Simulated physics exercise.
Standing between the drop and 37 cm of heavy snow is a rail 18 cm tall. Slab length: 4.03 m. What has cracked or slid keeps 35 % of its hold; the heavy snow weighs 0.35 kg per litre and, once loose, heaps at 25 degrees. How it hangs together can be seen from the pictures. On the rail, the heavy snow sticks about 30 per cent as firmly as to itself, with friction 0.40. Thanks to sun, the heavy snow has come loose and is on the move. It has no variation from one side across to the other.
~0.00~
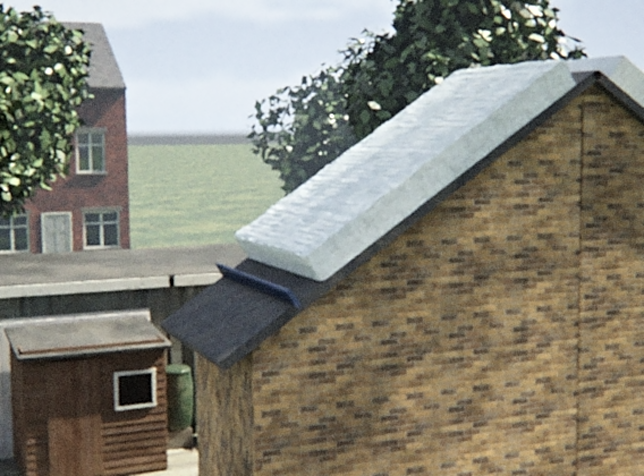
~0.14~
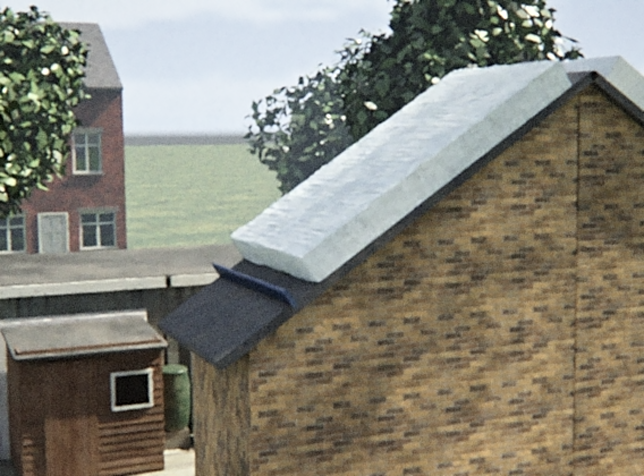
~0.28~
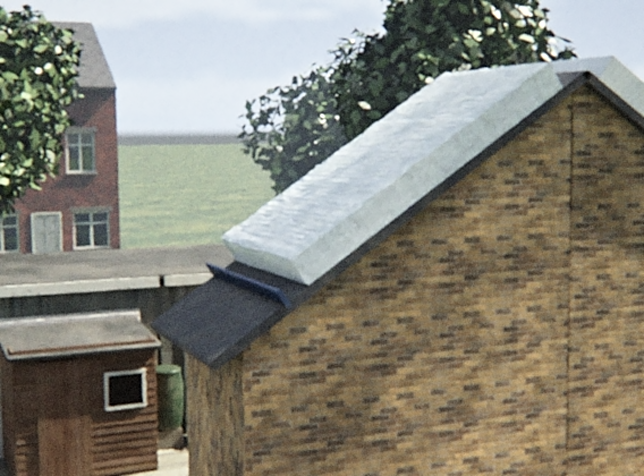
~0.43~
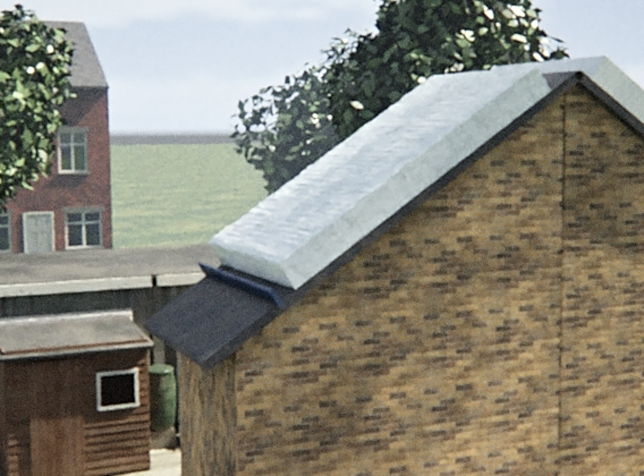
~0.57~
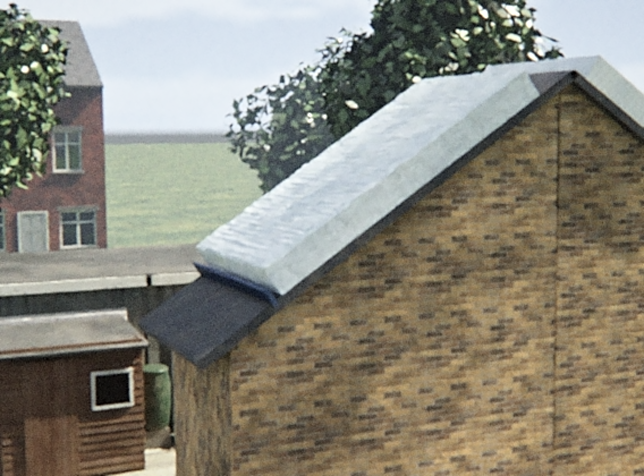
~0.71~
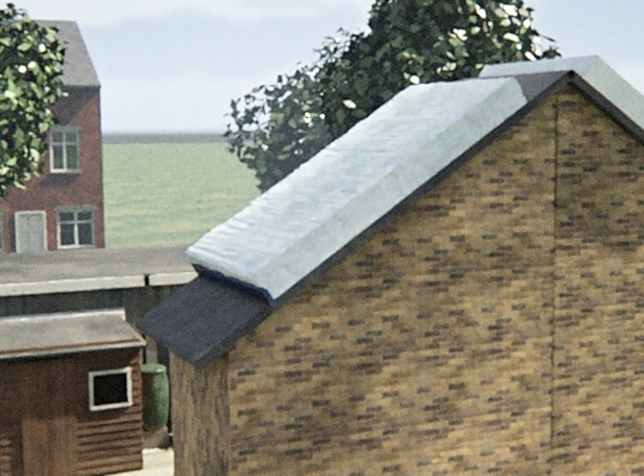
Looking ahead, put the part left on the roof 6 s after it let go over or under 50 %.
My bet is north of 50 %.
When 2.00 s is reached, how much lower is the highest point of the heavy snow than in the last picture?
Measured change: Around 0.6 m.
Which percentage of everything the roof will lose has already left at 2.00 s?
40 %.
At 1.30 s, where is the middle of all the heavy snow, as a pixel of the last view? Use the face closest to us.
Approximately at pixel (359, 212).
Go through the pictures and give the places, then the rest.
In the first frame, leading edge of the heavy snow at (308, 259).
In the second frame, leading edge of the heavy snow at (304, 260), its middle shifted 1.5 cm.
In the third frame, leading edge of the heavy snow at (294, 262), its middle shifted 6.0 cm.
In the fourth frame, leading edge of the heavy snow at (281, 266), its middle shifted 14 cm.
In the fifth frame, leading edge of the heavy snow at (267, 273), its middle shifted 26 cm.
In the sixth frame, leading edge of the heavy snow at (256, 280), its middle shifted 40 cm, 3 % of it past the rail, in one piece.
After 1.30 s, 100 % of the snow is on the roof.
After 2.00 s, 89 % of the snow is on the roof.
After 2.70 s, 79 % of the snow is on the roof.
After 3.40 s, 71 % of the snow is on the roof.
After 6.00 s, at the end, 70 % of the snow is on the roof.
